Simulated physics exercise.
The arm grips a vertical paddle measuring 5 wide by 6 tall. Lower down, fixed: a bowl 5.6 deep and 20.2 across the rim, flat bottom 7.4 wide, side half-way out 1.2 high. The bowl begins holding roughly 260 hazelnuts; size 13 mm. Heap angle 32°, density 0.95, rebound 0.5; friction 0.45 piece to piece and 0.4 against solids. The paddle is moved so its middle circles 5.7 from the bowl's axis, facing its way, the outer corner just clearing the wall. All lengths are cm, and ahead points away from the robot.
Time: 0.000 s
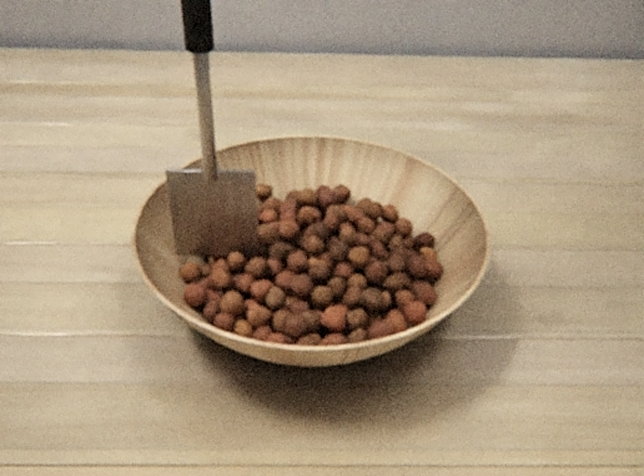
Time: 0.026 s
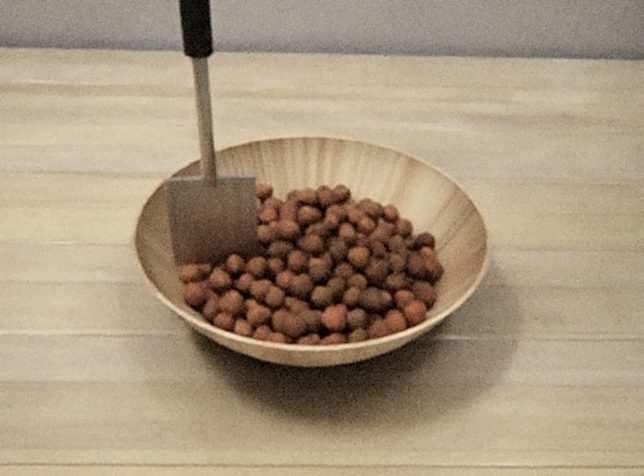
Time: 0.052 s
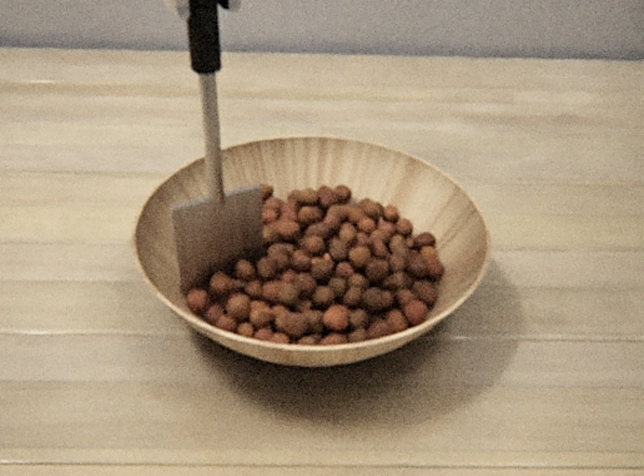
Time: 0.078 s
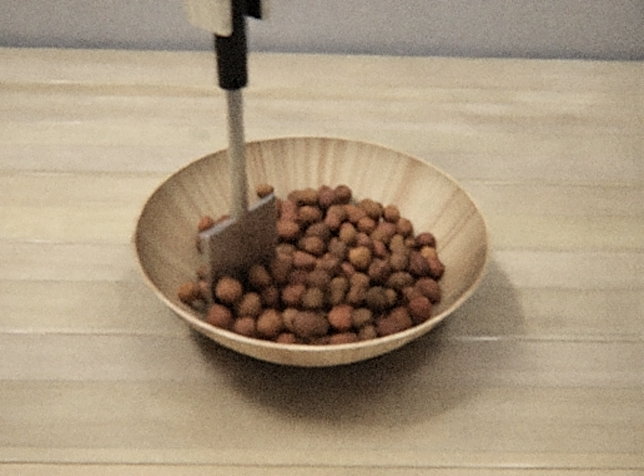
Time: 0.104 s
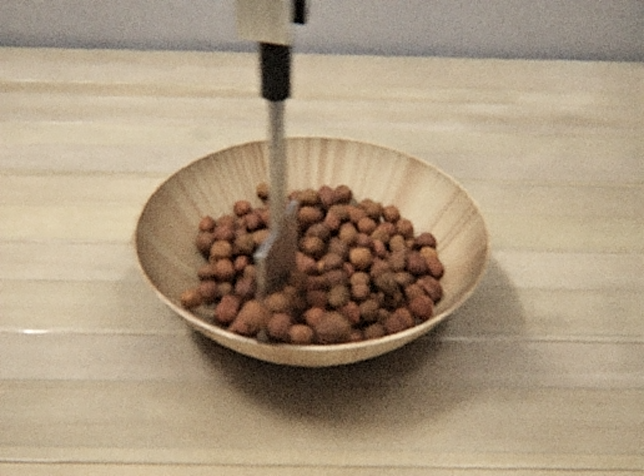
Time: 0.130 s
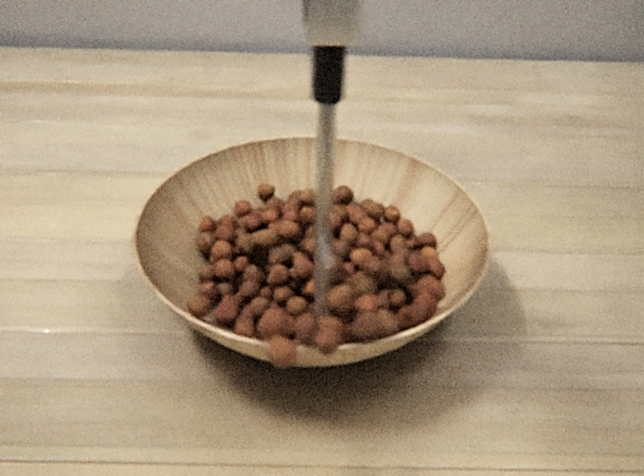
Wooden bowl of brown hazelnuts on a pale wood table, a metal paddle sweeping from left to centre, turning and pushing nuts.
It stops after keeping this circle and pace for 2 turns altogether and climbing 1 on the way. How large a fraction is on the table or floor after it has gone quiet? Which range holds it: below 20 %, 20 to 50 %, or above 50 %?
The range 20 to 50 %.
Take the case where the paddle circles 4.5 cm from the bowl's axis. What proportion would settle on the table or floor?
Roughly 45 percent, I'd expect.
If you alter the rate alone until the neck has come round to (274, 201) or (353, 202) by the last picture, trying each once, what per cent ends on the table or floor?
So, roughly 25 percent the first time and 35 percent the second.
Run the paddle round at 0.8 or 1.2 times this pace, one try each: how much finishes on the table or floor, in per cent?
30 % and 40 %.
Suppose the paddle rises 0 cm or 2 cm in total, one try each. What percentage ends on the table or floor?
Estimates: 40 % and 25 %.
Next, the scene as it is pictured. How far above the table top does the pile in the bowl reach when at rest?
The peak stands near 4.0 centimetres up.
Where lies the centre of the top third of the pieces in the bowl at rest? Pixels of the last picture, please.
Close to (310, 277).
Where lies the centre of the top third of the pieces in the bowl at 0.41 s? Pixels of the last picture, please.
Somewhere around (233, 242) in the last view.
By 0.41 s, 338° round, highest piece 9 above the table; 207 in the bowl, 31 on the table or floor, 22 in flight or on the tool.
By 0.69 s, 221° round, highest piece 7 above the table; 177 in the bowl, 77 on the table or floor, 6 in flight or on the tool.
By 1.03 s, 0° round, highest piece 4 above the table; 172 in the bowl, 88 on the table or floor.
By 1.73 s, 0° round, highest piece 4 above the table; 172 in the bowl, 88 on the table or floor.
Final count, 172 in the bowl, 88 on the table or floor. That is 34 % on the table or floor.
